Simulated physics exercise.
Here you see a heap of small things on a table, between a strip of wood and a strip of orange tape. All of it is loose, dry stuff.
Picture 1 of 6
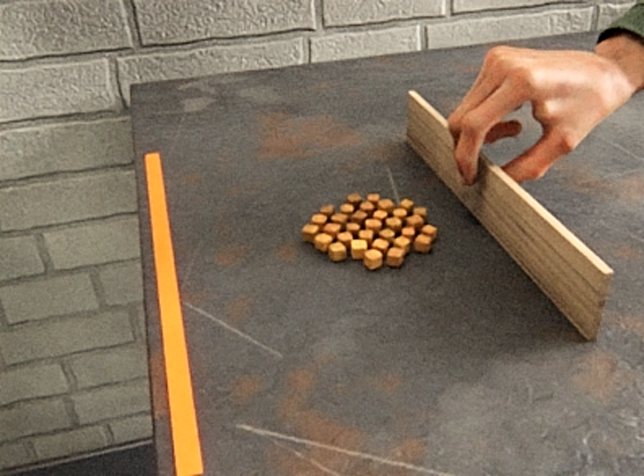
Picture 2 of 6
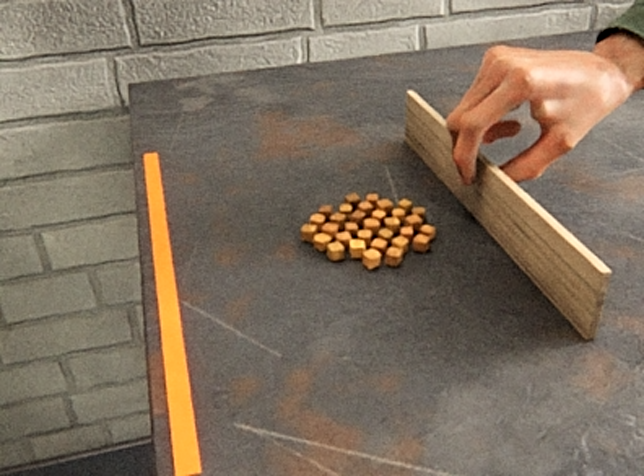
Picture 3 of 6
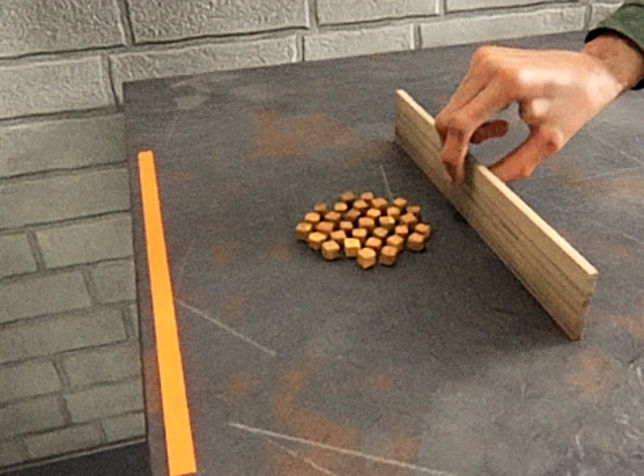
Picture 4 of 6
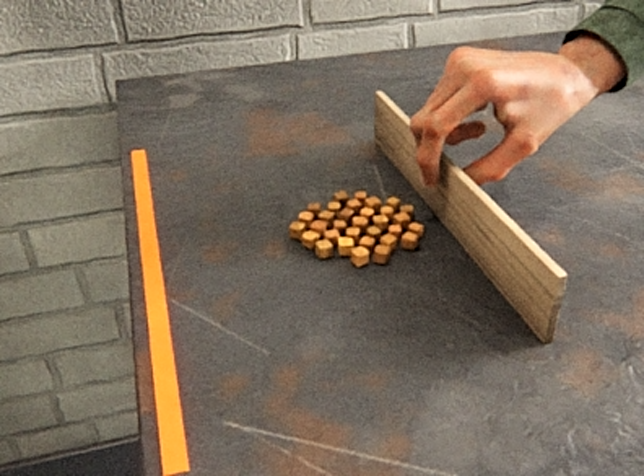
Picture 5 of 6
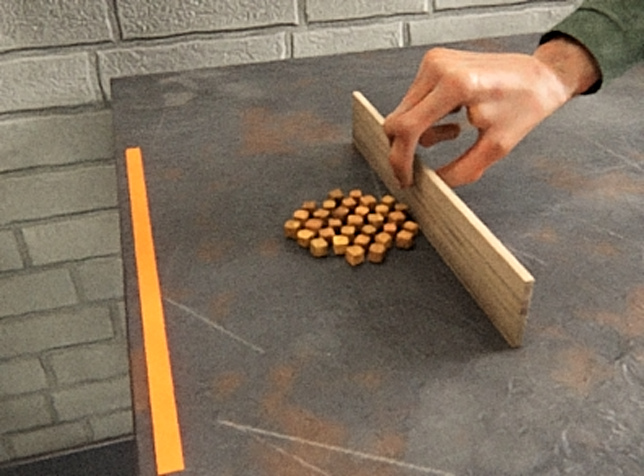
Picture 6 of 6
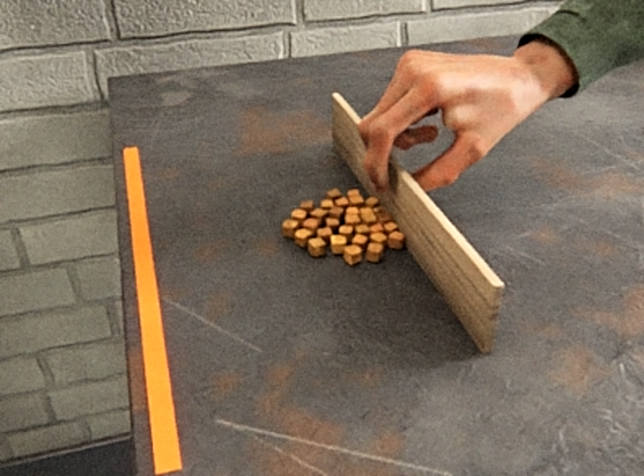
Hand sliding an upright wooden strip leftward across a dark tabletop, reaching a cluster of small brown cubes and nudging them slightly.
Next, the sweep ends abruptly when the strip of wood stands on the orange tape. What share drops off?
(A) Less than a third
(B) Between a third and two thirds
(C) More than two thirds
Answer: C.
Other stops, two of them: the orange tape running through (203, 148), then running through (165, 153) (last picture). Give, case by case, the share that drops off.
First try close to 0 percent, second try close to 20 percent.
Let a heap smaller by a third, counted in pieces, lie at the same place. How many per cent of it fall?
Some 60 per cent of the pieces.
Shortly afterwards, strip of wood still moving, near (261, 185); heap all on the table, its front near (185, 256).
Next, strip of wood stopped at the orange tape; heap near two thirds over the edge.
Some moments later, strip of wood stopped at the orange tape; heap the bulk over the edge.
In the end, strip of wood stopped at the orange tape; heap the bulk over the edge.
